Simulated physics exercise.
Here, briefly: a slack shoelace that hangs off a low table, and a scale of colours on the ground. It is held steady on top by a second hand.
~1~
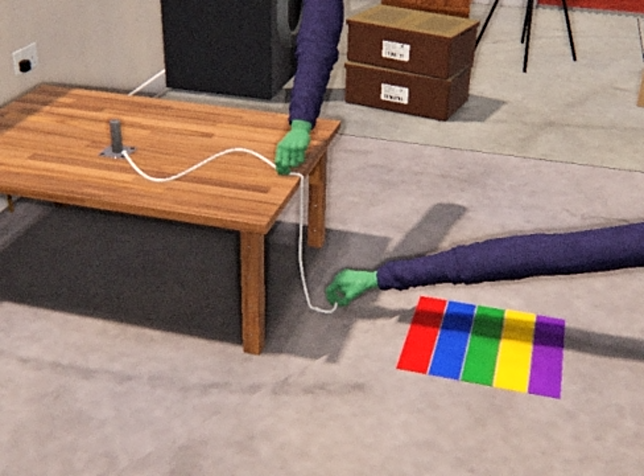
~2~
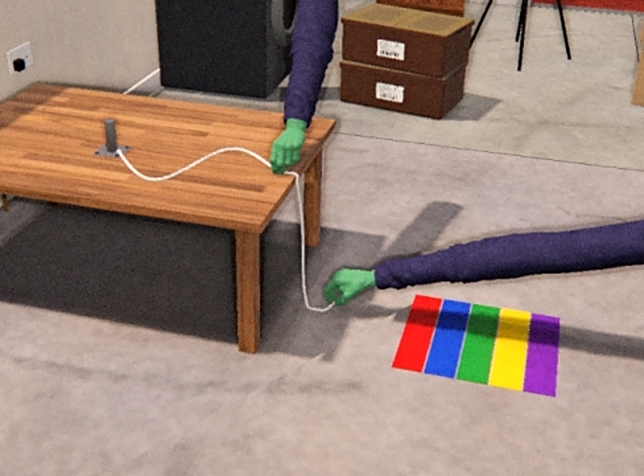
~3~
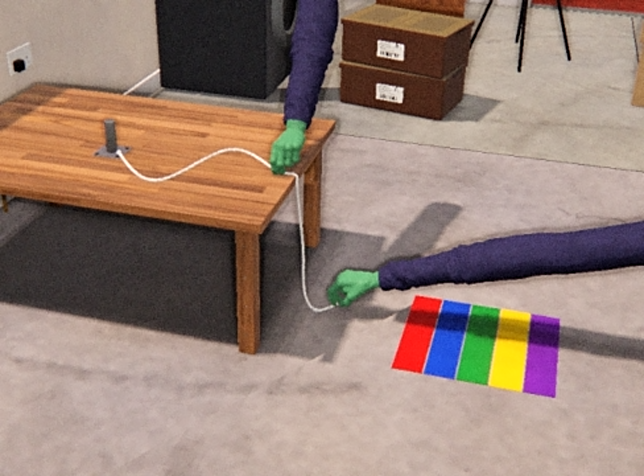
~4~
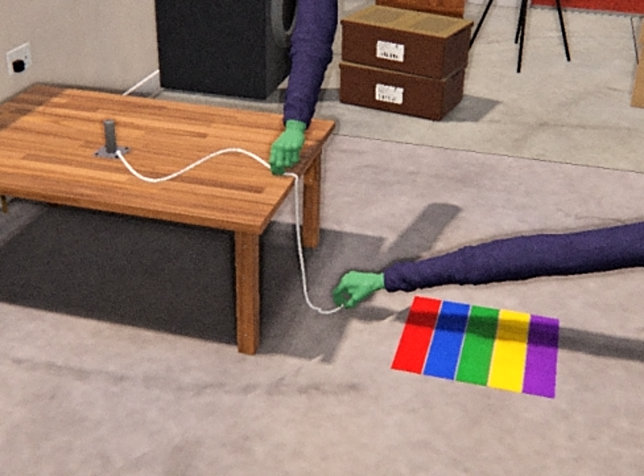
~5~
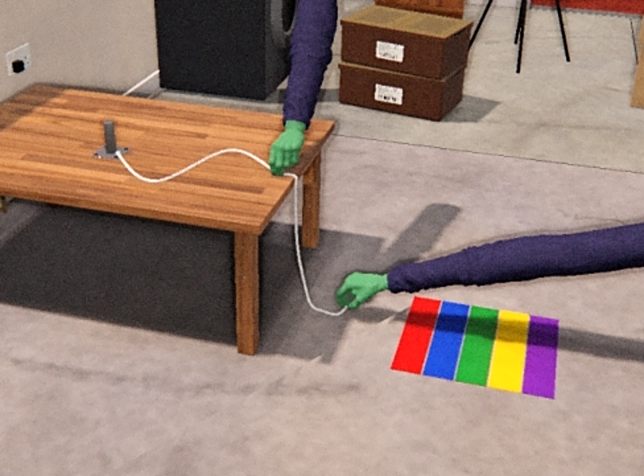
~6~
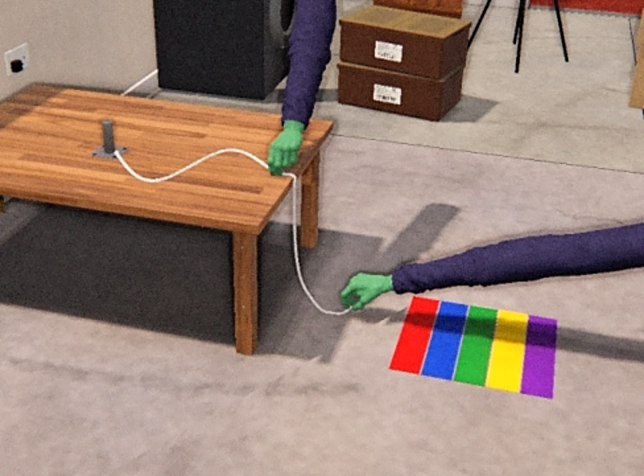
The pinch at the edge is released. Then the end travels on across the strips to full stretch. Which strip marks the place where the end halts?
The purple strip does.
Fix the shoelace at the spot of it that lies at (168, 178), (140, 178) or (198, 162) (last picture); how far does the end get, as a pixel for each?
Pixel places, try by try: (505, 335), (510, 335), (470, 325).
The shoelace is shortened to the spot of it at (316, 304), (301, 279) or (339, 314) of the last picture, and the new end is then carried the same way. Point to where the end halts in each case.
In order, it comes to rest around (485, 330), (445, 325) and (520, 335).
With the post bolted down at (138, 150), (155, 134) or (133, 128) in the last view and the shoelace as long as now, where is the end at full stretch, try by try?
Try by try, about (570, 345), (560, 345) and (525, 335).
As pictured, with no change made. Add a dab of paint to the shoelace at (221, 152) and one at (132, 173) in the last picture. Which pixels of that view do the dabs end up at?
They go to (284, 177) and to (166, 160).
A little later, end near (479, 329); over green.
Next, end near (518, 335); over yellow.
When it is tight, end near (541, 339); over purple. The purple one.
